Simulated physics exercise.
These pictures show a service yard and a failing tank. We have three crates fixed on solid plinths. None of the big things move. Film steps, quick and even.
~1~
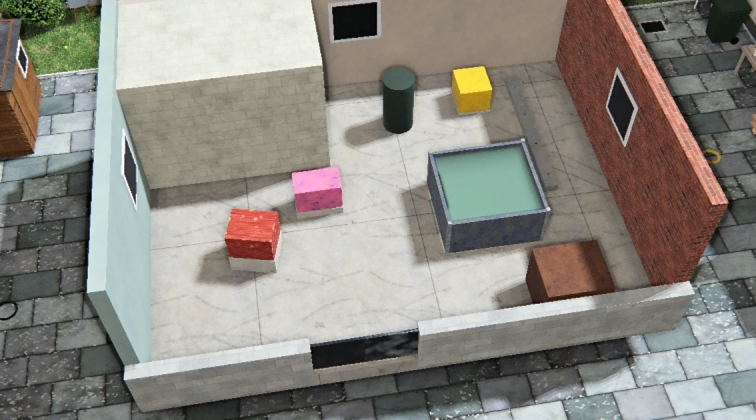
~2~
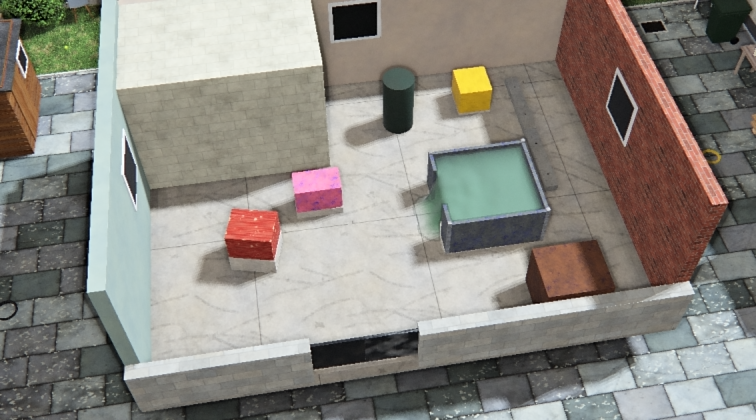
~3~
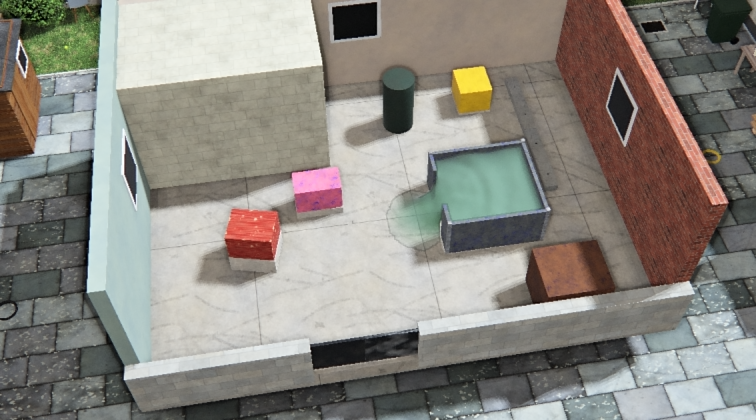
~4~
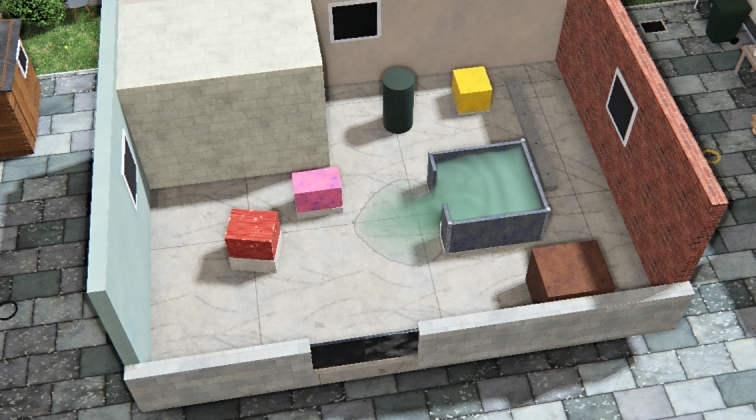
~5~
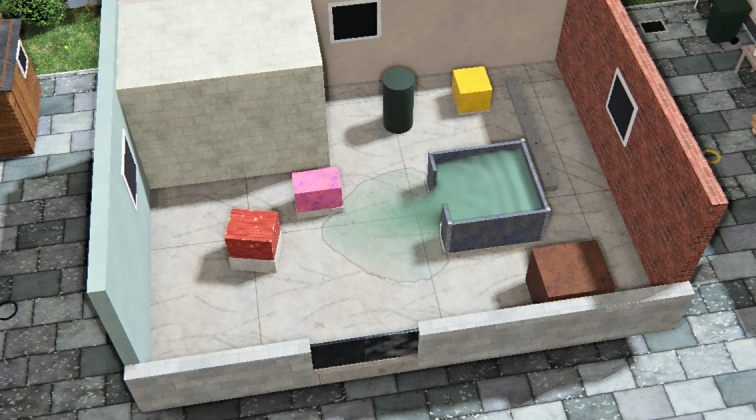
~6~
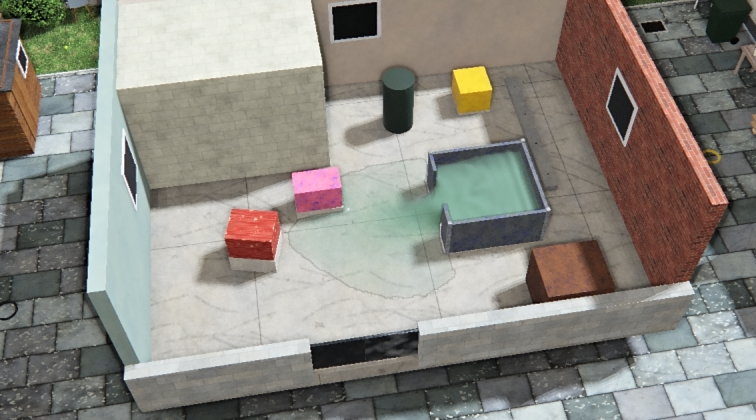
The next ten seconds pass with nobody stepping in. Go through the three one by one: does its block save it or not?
As I see it, the pink crate will be hit by the water. The red crate will be spared. The yellow crate will be hit by the water.
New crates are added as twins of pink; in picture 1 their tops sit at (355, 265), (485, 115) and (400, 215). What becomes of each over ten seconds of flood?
Checked in the order given, number one never gets reached, number two never gets reached and number three does get flooded.
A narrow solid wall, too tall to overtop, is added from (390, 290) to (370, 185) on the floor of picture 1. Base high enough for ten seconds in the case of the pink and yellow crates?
Pink: Untouched; yellow: Reached.
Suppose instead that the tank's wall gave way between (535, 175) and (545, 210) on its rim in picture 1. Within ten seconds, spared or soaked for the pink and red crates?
As it turns out, the pink is left untouched, and the red is left untouched.
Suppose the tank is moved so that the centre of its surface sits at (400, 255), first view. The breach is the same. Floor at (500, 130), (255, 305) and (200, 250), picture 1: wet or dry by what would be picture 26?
Untouched, submerged, submerged.
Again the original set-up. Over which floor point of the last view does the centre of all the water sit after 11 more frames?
Around pixel (395, 227).
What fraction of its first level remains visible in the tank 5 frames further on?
Close to 64 in a hundred.
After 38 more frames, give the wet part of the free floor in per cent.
That works out at 70 %.
A moment on, water covers 30 % of the floor; the pink crate water round its plinth, the red crate water round its plinth, the yellow crate not reached.
Next, water covers 45 % of the floor; the pink crate water round its plinth, the red crate water round its plinth, the yellow crate not reached.
Then, water covers 50 % of the floor; the pink crate water round its plinth, the red crate water round its plinth, the yellow crate water round its plinth.
Later, water covers 70 % of the floor; the pink crate water round its plinth, the red crate water round its plinth, the yellow crate water round its plinth.
In the end, water covers 90 % of the floor; the pink crate was topped, the red crate stayed above the water, the yellow crate was topped.
